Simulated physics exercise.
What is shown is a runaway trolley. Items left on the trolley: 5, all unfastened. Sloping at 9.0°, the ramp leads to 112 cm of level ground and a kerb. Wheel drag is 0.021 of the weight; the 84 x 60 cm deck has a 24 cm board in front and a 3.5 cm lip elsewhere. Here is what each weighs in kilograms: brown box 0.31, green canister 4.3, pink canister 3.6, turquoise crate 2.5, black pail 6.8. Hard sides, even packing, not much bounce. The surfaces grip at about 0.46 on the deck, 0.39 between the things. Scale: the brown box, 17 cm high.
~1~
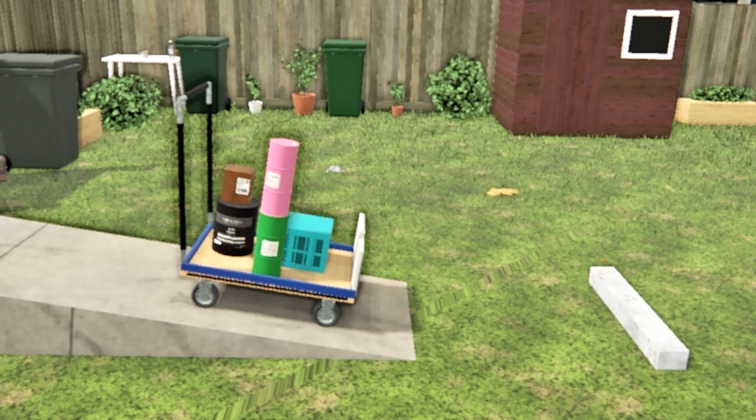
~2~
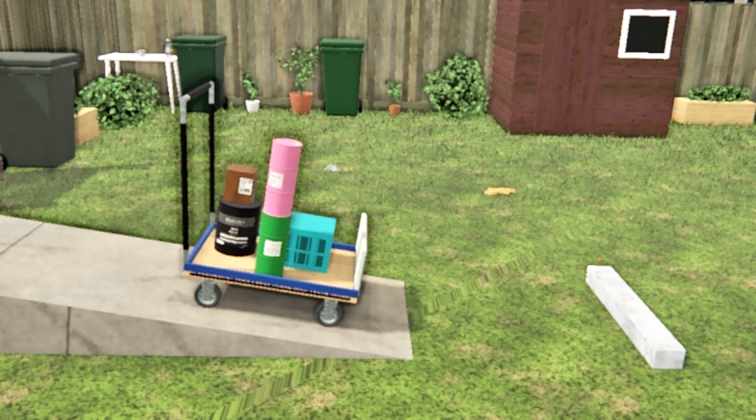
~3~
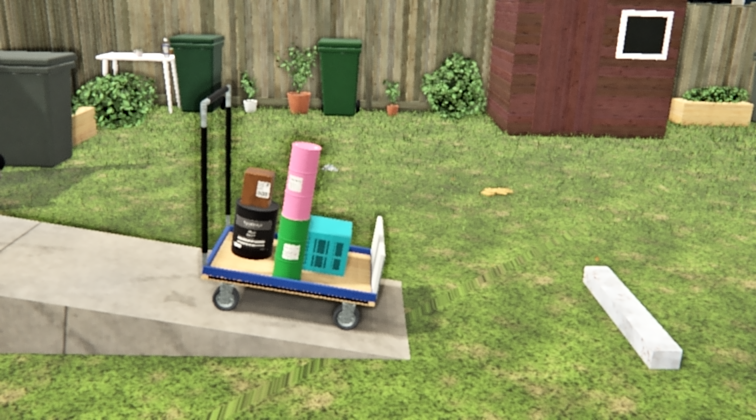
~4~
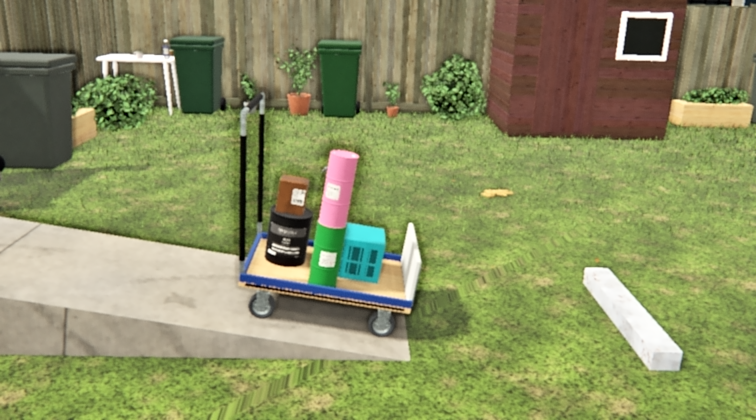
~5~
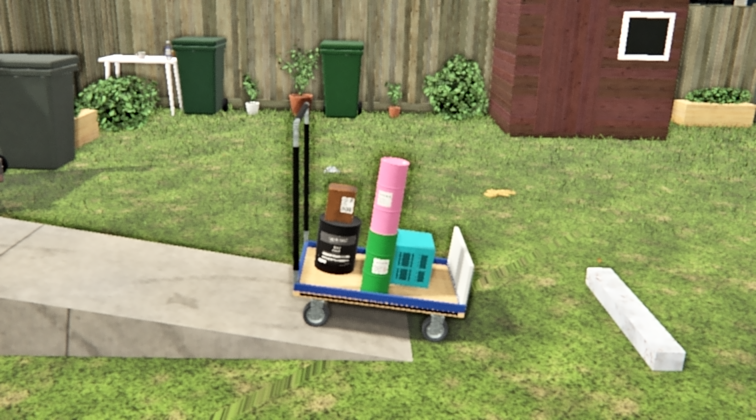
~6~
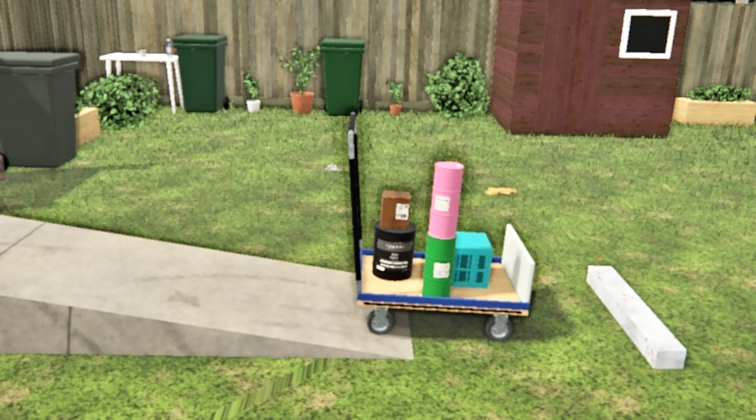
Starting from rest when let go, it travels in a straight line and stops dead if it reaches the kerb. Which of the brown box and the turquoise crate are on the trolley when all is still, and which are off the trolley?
My prediction: Brown box: Kept; turquoise crate: Kept.
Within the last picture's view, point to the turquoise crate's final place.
Roughly (604, 263).
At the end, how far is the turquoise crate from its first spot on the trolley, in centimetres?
Net shift near 14 cm.
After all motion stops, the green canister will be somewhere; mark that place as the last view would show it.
It finishes around (610, 288).
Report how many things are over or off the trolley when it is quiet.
The count comes out at 2.
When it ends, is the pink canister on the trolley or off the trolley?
The pink canister finishes off the trolley.
Then, 0.50 s later than the last frame, trolley at the kerb.
Then, 0.70 s later than the last frame, trolley at the kerb; brown box 17 cm from its spot near (545, 217); turquoise crate 14 cm from its spot near (604, 263); pink canister rocked 23° off its seat.
Then, 0.90 s later than the last frame, trolley at the kerb; pink canister now off the trolley; brown box 20 cm from its spot near (551, 218); turquoise crate 14 cm from its spot near (604, 263).
Then, 1.20 s later than the last frame, trolley at the kerb; brown box 20 cm from its spot near (550, 218); turquoise crate 14 cm from its spot near (604, 263); green canister on its side.
When it is over, off the trolley, pink canister; lying over on the trolley, green canister; not toppled but over 10 cm from the start, brown box, turquoise crate and black pail. End places, in pixels of the last picture, brown box near (550, 218), turquoise crate near (604, 263).
